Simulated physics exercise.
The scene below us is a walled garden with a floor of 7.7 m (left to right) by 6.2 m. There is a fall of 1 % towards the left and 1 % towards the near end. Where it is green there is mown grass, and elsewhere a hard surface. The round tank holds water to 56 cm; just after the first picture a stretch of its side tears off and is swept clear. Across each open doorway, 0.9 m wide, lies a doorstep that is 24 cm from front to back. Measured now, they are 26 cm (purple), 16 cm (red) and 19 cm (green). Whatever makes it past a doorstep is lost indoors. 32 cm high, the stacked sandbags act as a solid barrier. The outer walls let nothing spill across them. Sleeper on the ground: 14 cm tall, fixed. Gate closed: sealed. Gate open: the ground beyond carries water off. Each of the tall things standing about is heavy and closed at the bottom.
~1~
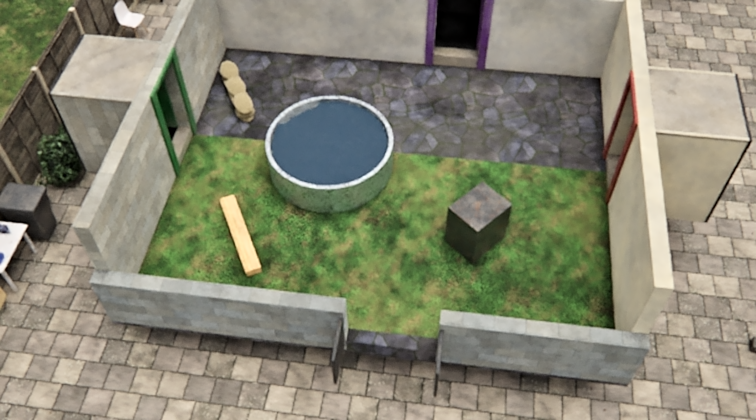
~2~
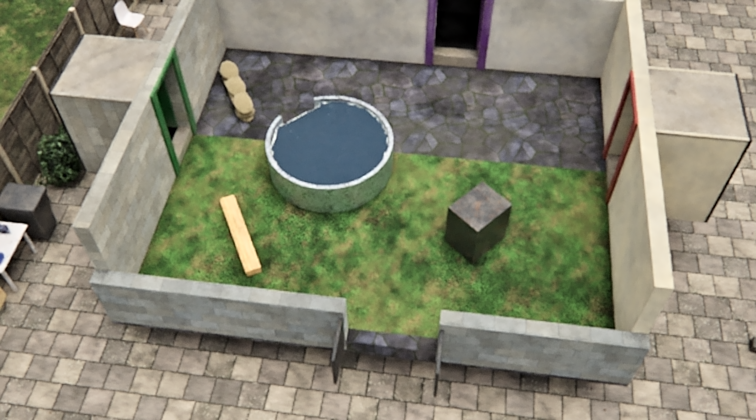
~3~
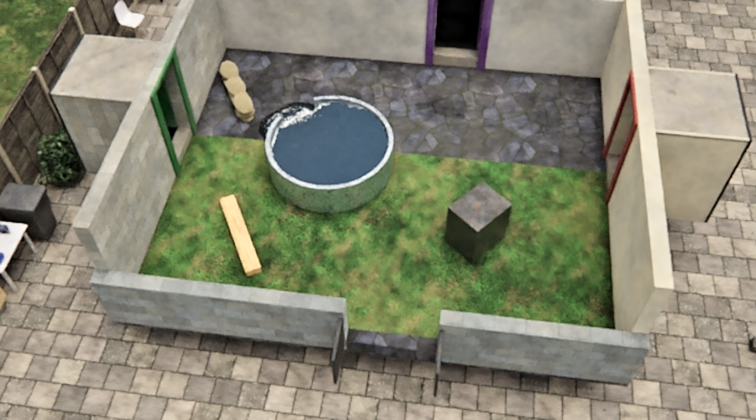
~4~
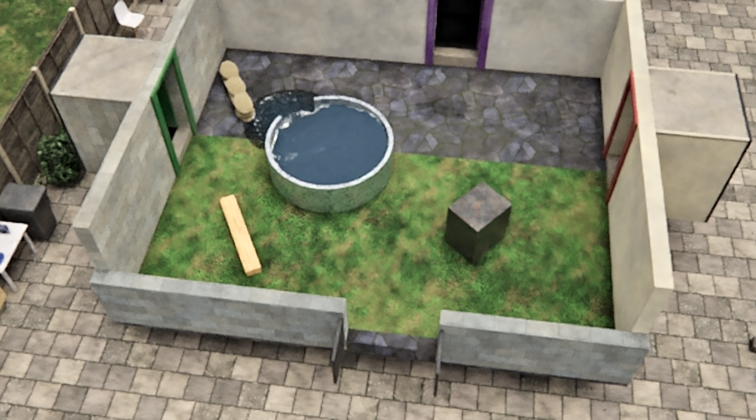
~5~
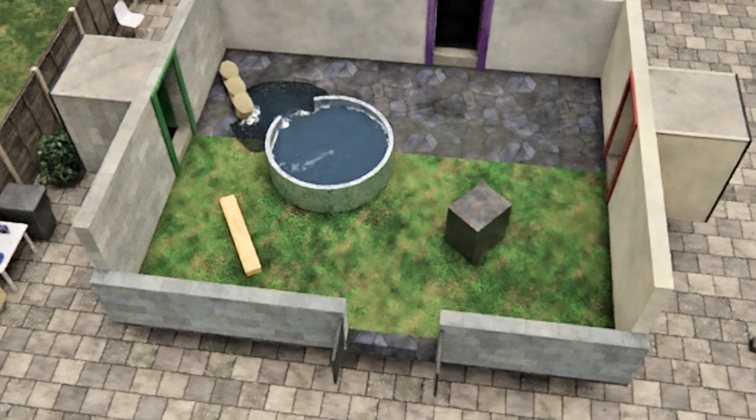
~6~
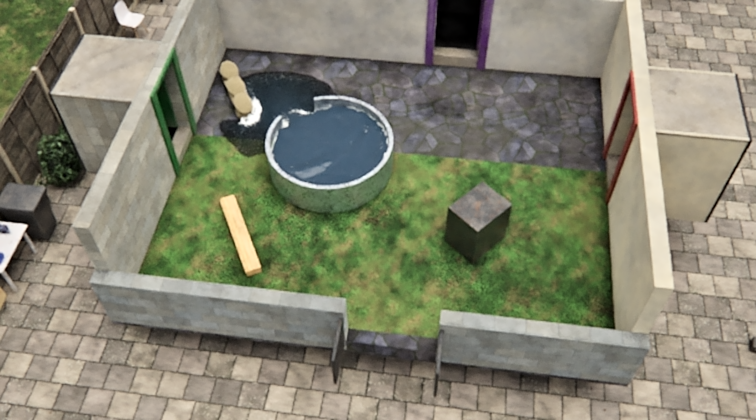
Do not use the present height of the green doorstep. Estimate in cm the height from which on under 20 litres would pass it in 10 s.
I would say 8 cm.
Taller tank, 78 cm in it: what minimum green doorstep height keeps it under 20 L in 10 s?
A step of about 13.5 cm does it.
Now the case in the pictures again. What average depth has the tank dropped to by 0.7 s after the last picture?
The mean depth is roughly 42 cm.
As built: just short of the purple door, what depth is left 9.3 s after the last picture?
Some 2.5 centimetres.
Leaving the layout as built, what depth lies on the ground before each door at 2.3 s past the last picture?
Lab note, cm: Purple 0; red 0; green 11.
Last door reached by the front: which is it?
The red door comes last.
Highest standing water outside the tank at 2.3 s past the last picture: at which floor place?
About (219, 67).
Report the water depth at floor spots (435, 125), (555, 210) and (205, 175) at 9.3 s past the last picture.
Some 3, 4 and 5 cm.
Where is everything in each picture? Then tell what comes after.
The first frame shows still water, 56 cm deep, in the round tank at (330, 143); the green door at (174, 113) is dry.
In the second frame, the front is at a hidden place, 0.3 m from the gap on the far side; 0.2 m2 of floor is wet, 56 cm left at the back.
In the third frame, the gap is on the far side, the front 0.7 m out at (272, 117); the back of the round tank holds 56 cm.
In the fourth frame, the gap is on the far side, the front 1.2 m out at (261, 101); the back of the round tank holds 56 cm.
In the fifth frame, the gap is on the far side, the front 1.5 m out at (252, 91); the back of the round tank holds 56 cm.
In the sixth frame, the front is at (244, 82), 1.8 m from the gap on the far side; 2.7 m2 of floor is wet, 54 cm left at the back; 0.9 m in a straight line remain to the green door at (174, 113).
Then, 0.7 s after the last picture water covers 10 % of the floor, deepest (36 cm) near (226, 50); it has not reached the green door.
Then, 2.3 s after the last picture water covers 20 % of the floor, deepest (32 cm) near (219, 67); 11 cm at the green door, 0 litres in over its 19 cm doorstep.
Then, 9.3 s after the last picture water covers 75 % of the floor, deepest (11 cm) near (259, 109); 6 cm at the green door, 0 litres in over its 19 cm doorstep.
At the green door as built, the water peaked near 12 cm, 3.3 s after the last picture.
With a doorstep of 7 cm, 29 litres would have come in within the 10 s; with 9.5 cm, 8 litres. So under 20 litres takes about 8 cm.
